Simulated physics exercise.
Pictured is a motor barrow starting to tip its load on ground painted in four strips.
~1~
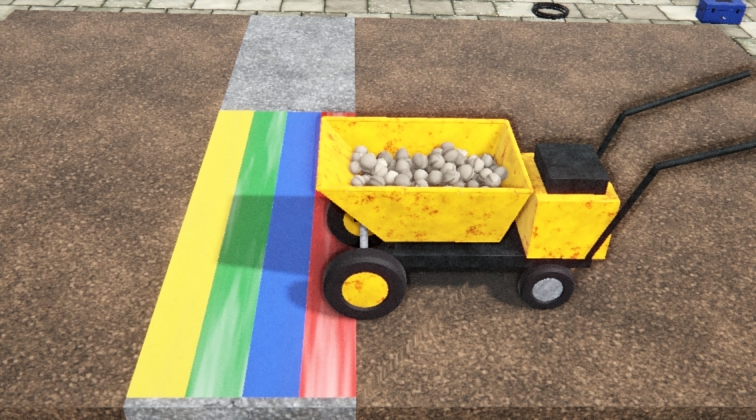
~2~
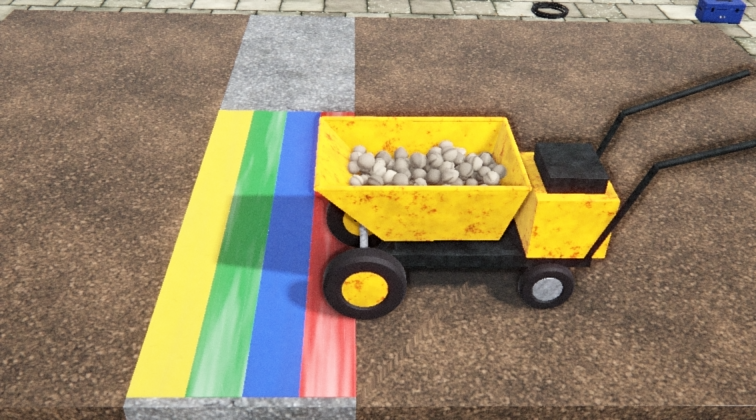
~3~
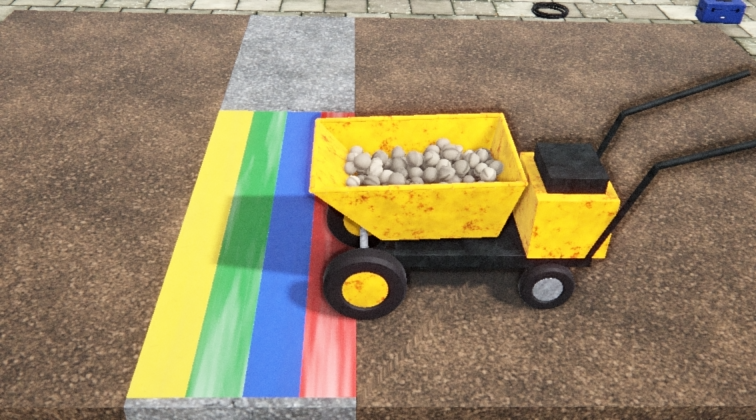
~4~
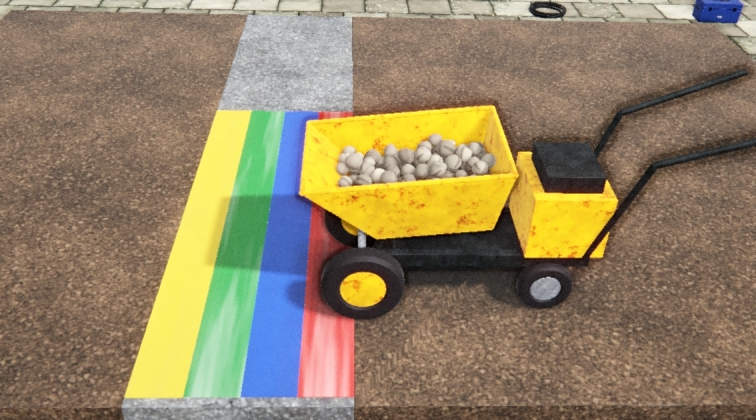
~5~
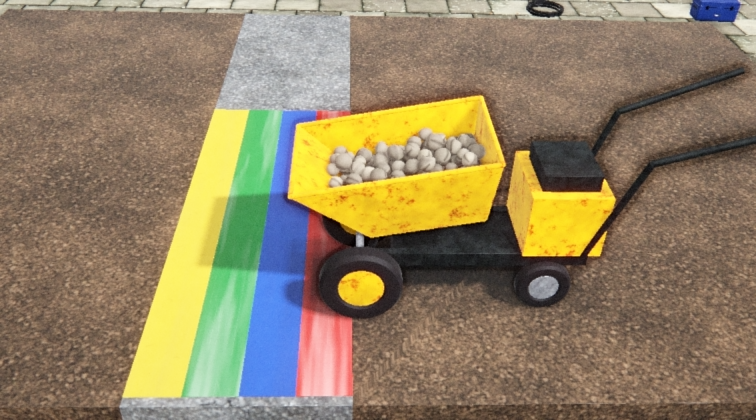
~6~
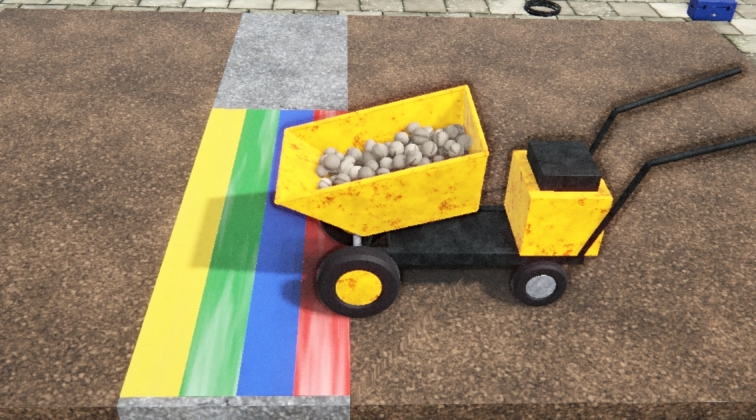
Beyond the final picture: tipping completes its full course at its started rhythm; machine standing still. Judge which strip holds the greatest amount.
Greatest amount: The yellow strip.
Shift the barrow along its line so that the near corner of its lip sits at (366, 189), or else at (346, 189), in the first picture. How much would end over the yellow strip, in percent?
From the first spot you get 20 percent, and from the second 30 percent.
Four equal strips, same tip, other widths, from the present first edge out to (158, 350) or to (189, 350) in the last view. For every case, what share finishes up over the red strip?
Near 0 and then 0 in a hundred.
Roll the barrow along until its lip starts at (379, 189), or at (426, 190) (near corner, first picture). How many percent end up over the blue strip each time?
Try 1: 30 %. Try 2: 40 %.
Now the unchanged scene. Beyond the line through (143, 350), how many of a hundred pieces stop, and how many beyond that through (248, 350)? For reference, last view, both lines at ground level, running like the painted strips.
Respectively 30 and 90 %.
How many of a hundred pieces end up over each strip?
The red strip carries 0 per cent, the blue strip 0 per cent, the green strip 25 per cent and the yellow strip 35 per cent.
Soon, skip tipped steeply; all in the skip.
A while on, skip tipped right over; most in the skip; a small part over the green strip; a small part over the yellow strip; a stray few falling.
Towards the end, skip tipped right over; a small part in the skip; a stray few over the blue strip; about a quarter over the green strip; about a third over the yellow strip; about a quarter off the paint.
Finally, skip tipped right over; a small part in the skip; none over the red strip; a stray few over the blue strip; about a quarter over the green strip; about a third over the yellow strip; about a quarter off the paint.
